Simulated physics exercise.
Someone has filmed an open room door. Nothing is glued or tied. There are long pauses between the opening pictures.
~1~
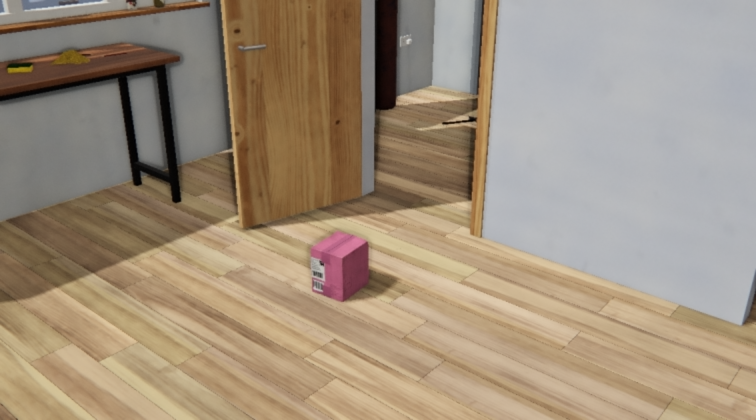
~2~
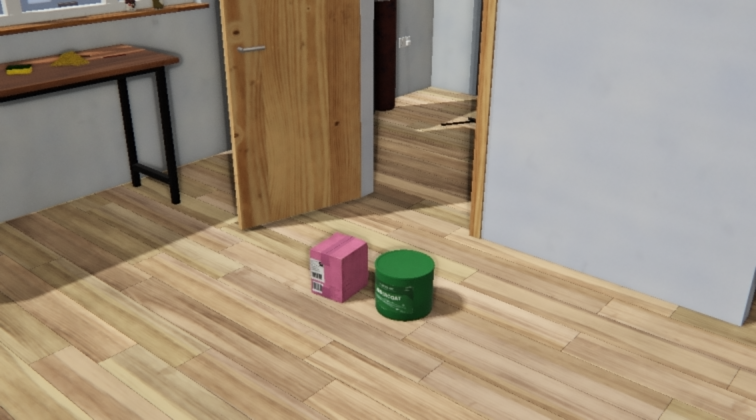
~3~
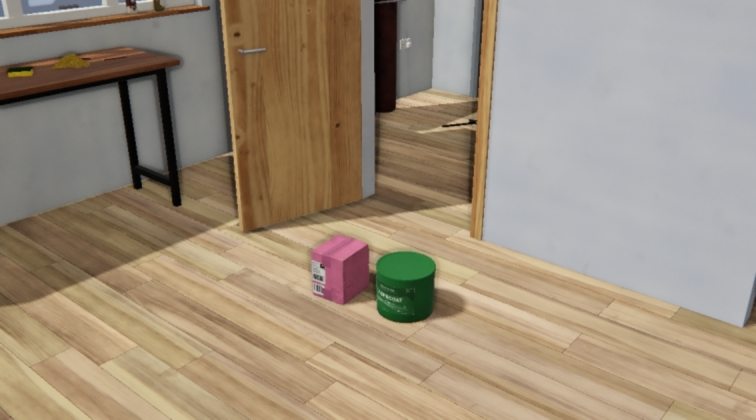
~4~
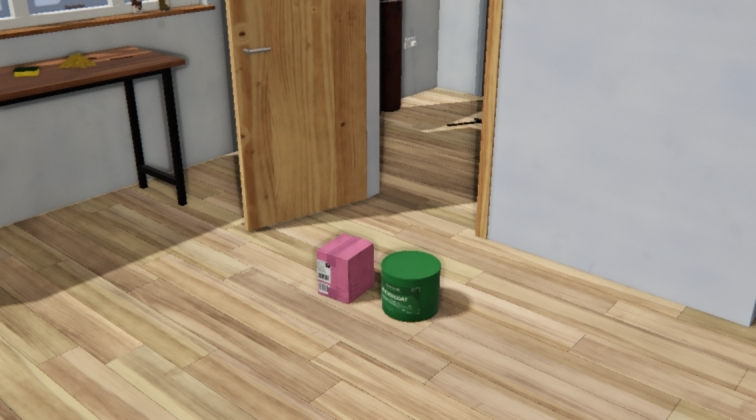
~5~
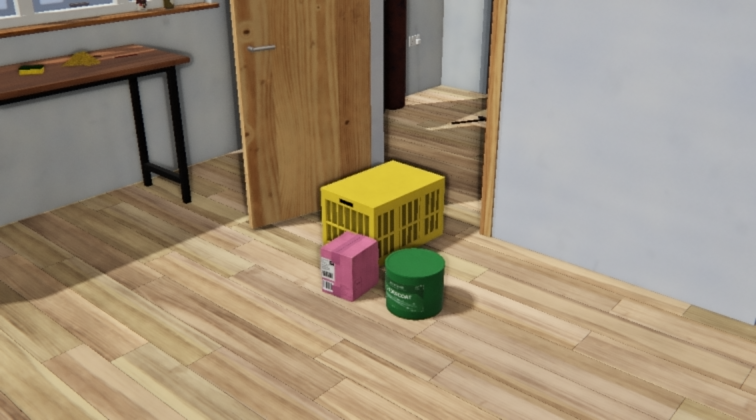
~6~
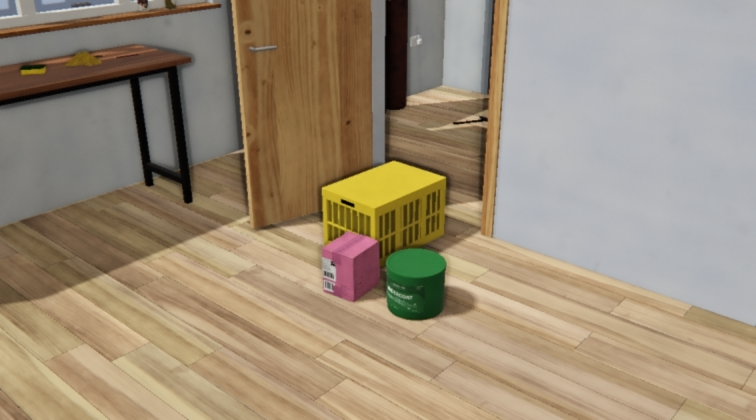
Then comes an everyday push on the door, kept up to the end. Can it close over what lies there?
The door stops short.
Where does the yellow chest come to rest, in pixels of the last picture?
At about (395, 213).
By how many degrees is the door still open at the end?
About 65°.
Then, 0.60 s on from there, door 84° open.
Then, 0.80 s on from there, door 70° open.
In the end, door 65° open; all 3 unmoved. At the end, from the last picture's camera, yellow chest near (395, 213).
